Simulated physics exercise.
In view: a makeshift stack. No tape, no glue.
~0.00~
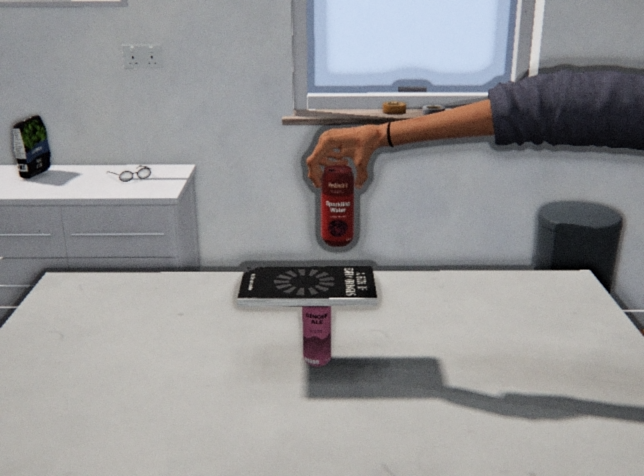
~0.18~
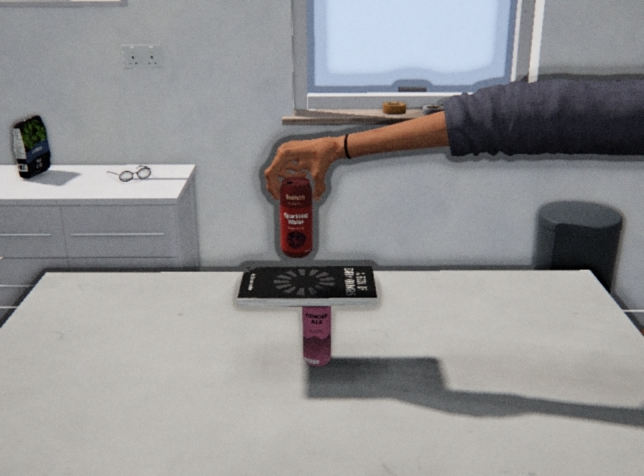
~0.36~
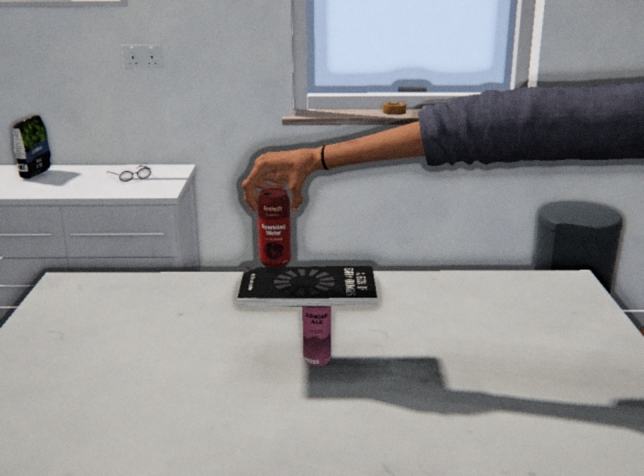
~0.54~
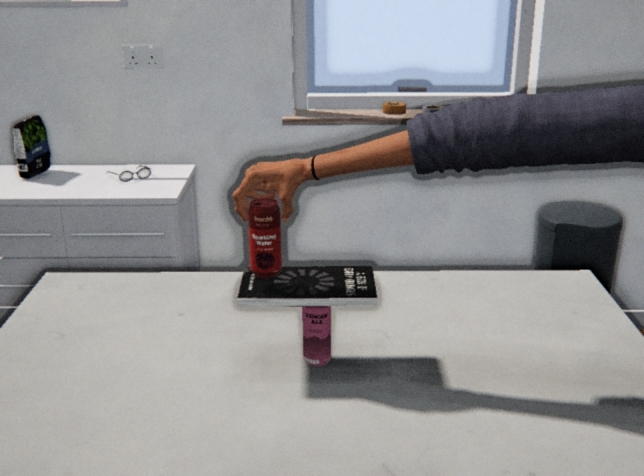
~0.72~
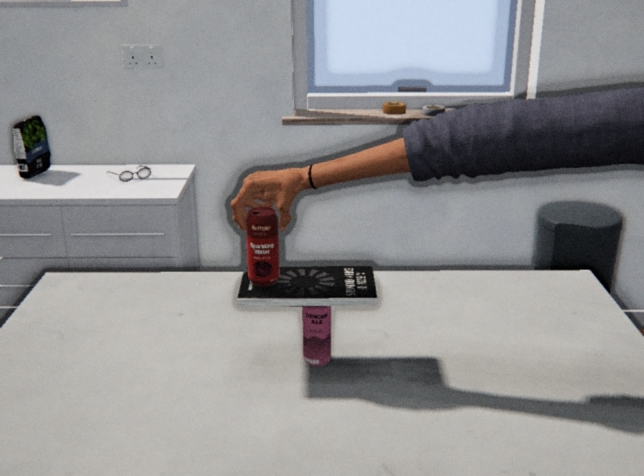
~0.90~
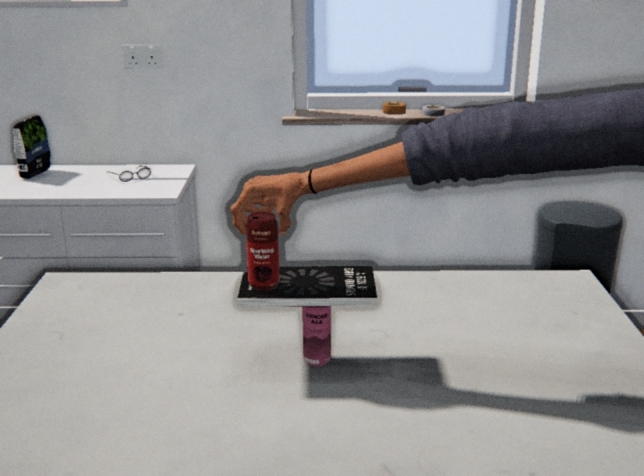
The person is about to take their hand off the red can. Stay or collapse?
It loses its balance.
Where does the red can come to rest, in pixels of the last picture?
Near (224, 360).
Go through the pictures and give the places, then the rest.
In the first frame, still above its spot; red can (338, 207); pink can (317, 326).
In the second frame, still above its spot; red can (297, 218); pink can (317, 326).
In the third frame, still above its spot; red can (275, 229); pink can (317, 326).
In the fourth frame, still above its spot; red can (265, 239); pink can (317, 326).
In the fifth frame, still above its spot; red can (263, 247); pink can (317, 326).
In the sixth frame, in place under the hand; red can (263, 252); pink can (317, 326).
Around 1.20 s, red can now fallen; black book rocked 35° from its first pose.
Around 1.30 s, black book rocked 73° from its first pose.
Around 1.50 s, black book now fallen.
Around 1.60 s, things are still on the move.
Finally (2.0 s), fallen, red can and black book; pink can still in place. Final places as the last picture's camera would see them, red can near (224, 360). The stack comes apart.
